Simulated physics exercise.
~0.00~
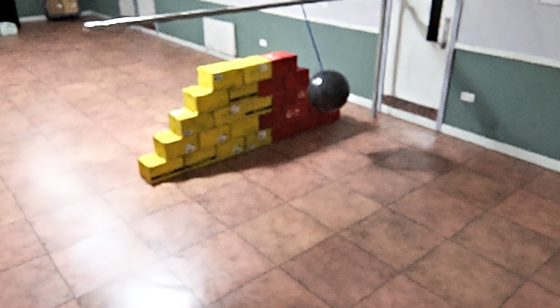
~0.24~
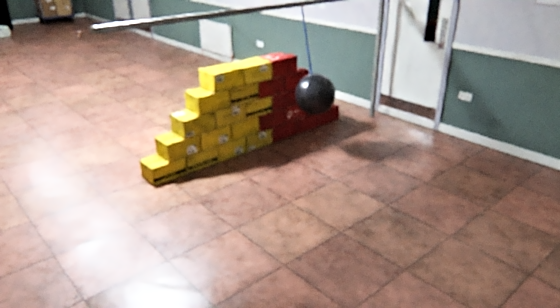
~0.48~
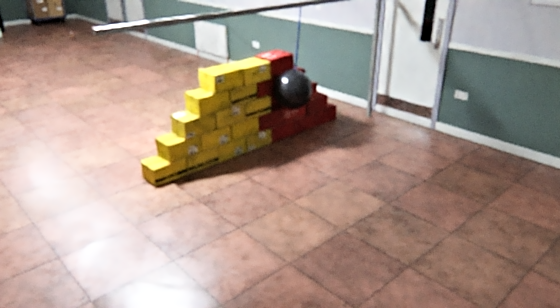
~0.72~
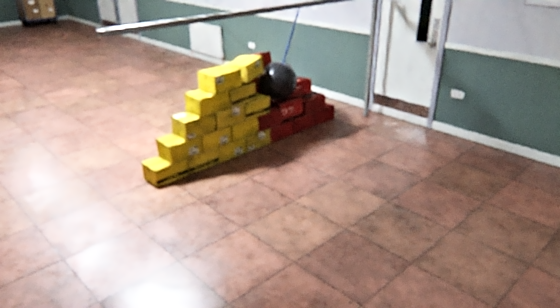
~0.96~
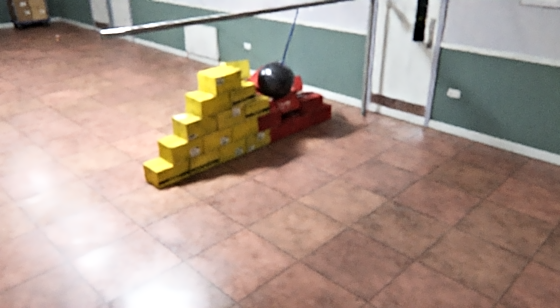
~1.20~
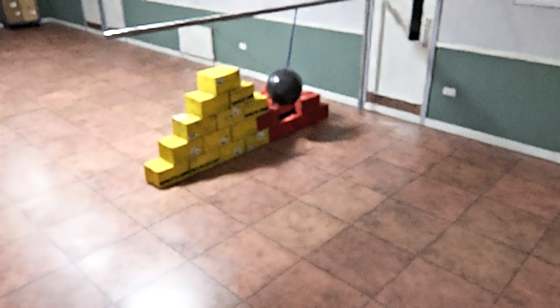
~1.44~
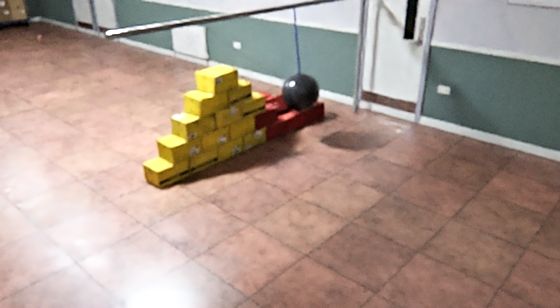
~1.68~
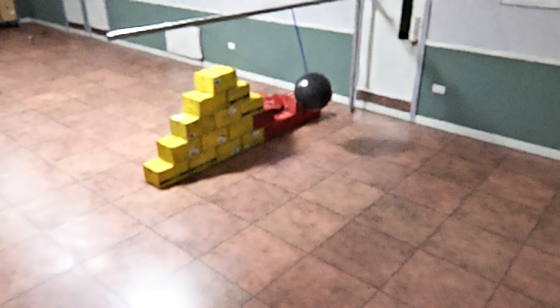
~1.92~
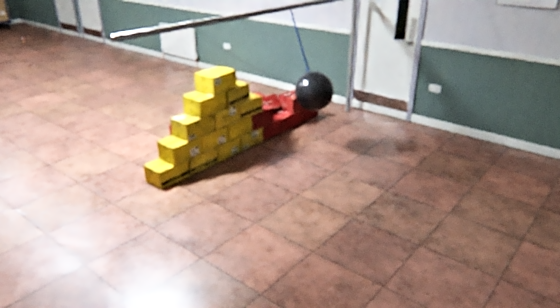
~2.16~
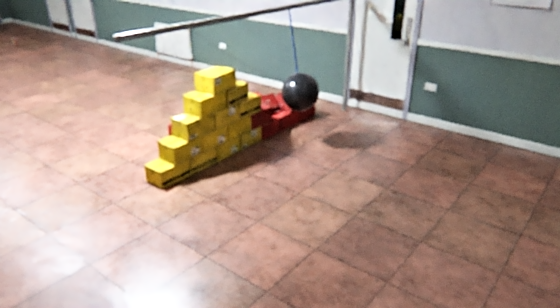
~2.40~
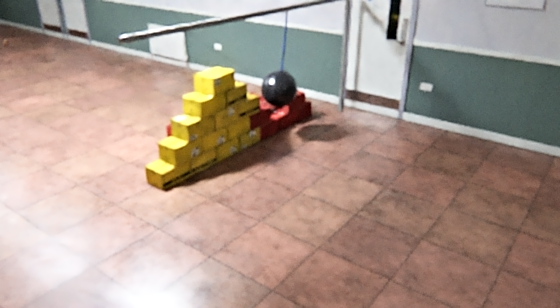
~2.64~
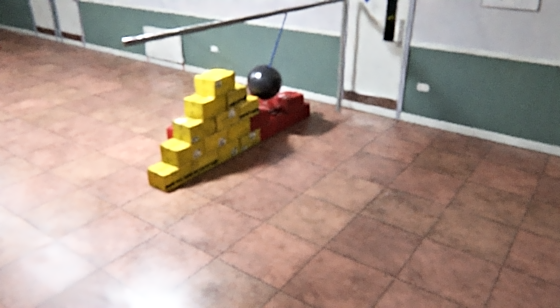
A black ball hanging on a line swung left into the red end of a stepped wall of red and yellow boxes, knocking several off the top, then swung right and back left, ending beside the mostly standing yellow boxes.
